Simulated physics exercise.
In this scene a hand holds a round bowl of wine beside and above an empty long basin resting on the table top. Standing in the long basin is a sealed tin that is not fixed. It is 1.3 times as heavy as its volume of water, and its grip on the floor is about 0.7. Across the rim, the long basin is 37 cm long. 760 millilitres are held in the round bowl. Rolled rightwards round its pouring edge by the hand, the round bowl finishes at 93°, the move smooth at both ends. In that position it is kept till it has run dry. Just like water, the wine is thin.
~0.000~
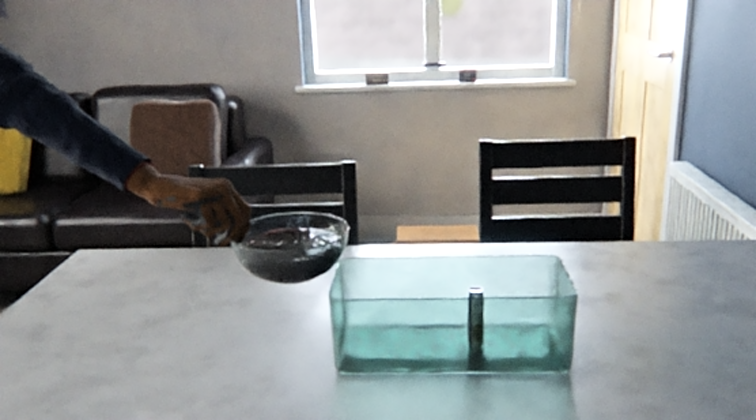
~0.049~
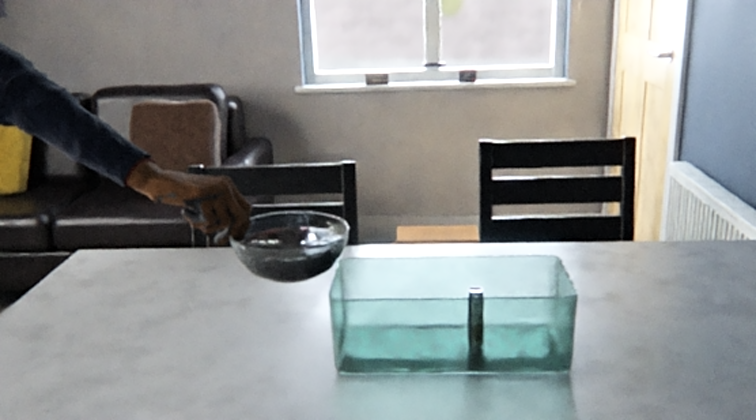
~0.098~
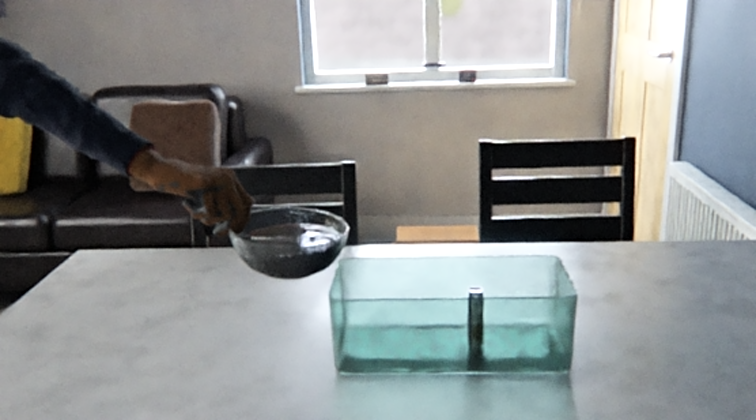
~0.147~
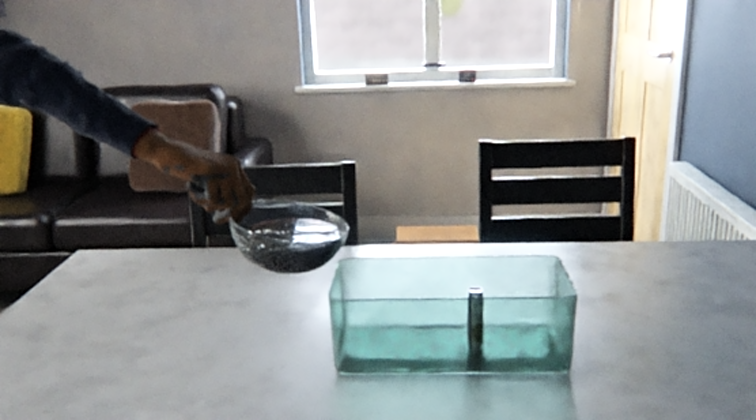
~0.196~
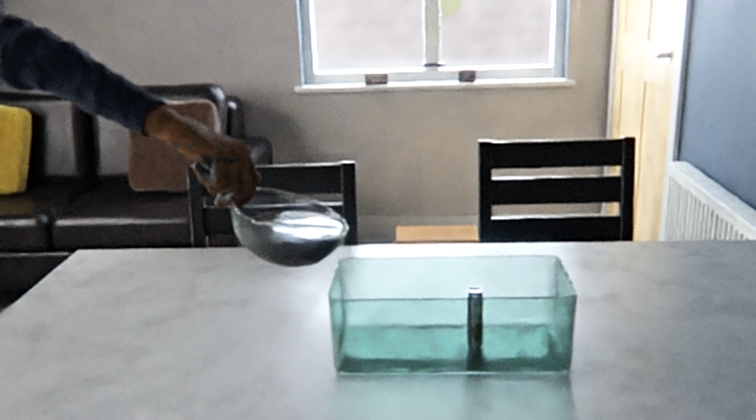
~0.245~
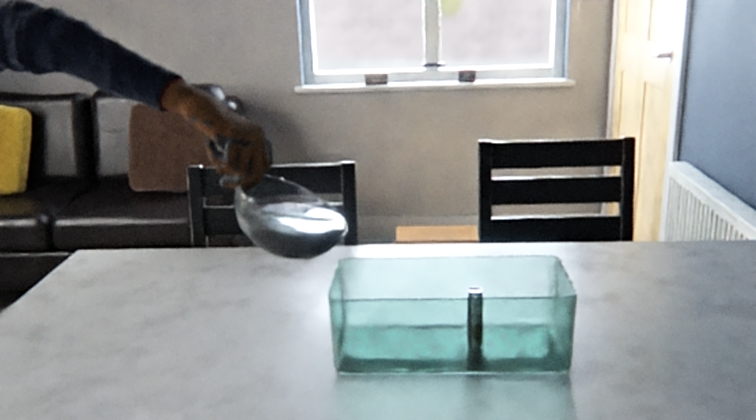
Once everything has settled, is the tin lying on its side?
No.
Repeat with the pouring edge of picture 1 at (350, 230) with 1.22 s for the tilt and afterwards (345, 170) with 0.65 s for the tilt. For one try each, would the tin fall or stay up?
In the first try it remains standing; in the second it comes down.
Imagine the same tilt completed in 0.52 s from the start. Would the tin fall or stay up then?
Outcome - the tin comes down.
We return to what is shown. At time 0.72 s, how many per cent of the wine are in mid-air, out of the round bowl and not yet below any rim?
Roughly 6 per cent.
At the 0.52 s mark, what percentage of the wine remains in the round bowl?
Close to 28 in a hundred.
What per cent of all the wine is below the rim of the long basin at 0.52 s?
Near 16 in a hundred.
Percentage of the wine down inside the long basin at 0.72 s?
94 per cent, give or take a little.
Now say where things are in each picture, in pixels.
Tilt 0°; pouring edge (348, 231); surface from (239, 244) to (344, 243); the long basin's rim runs from (334, 279) to (569, 276); the tin's top is at (476, 292), in the first frame.
Tilt 1°; pouring edge (348, 231); surface from (239, 243) to (344, 242), in the second frame.
Tilt 5°; pouring edge (348, 231); surface from (239, 240) to (344, 239), in the third frame.
Tilt 11°; pouring edge (347, 231); surface from (239, 233) to (344, 235), in the fourth frame.
Tilt 19°; pouring edge (347, 231); surface from (240, 223) to (344, 229), in the fifth frame.
Tilt 29°; pouring edge (346, 232); surface from (242, 212) to (347, 227); 1 per cent is over the edge, in the sixth frame.
By 0.52 s the tilt is 84° and 29 per cent is still to pour; the tin stands where it began.
By 0.72 s the tilt is 93° and 0 per cent is still to pour; the tin stands where it began.
By 0.92 s the tilt is 93° and 0 per cent is still to pour; the tin stands where it began.
By 1.15 s the tilt is 93° and 0 per cent is still to pour; the tin stands where it began.
At rest the tin stands where it began.
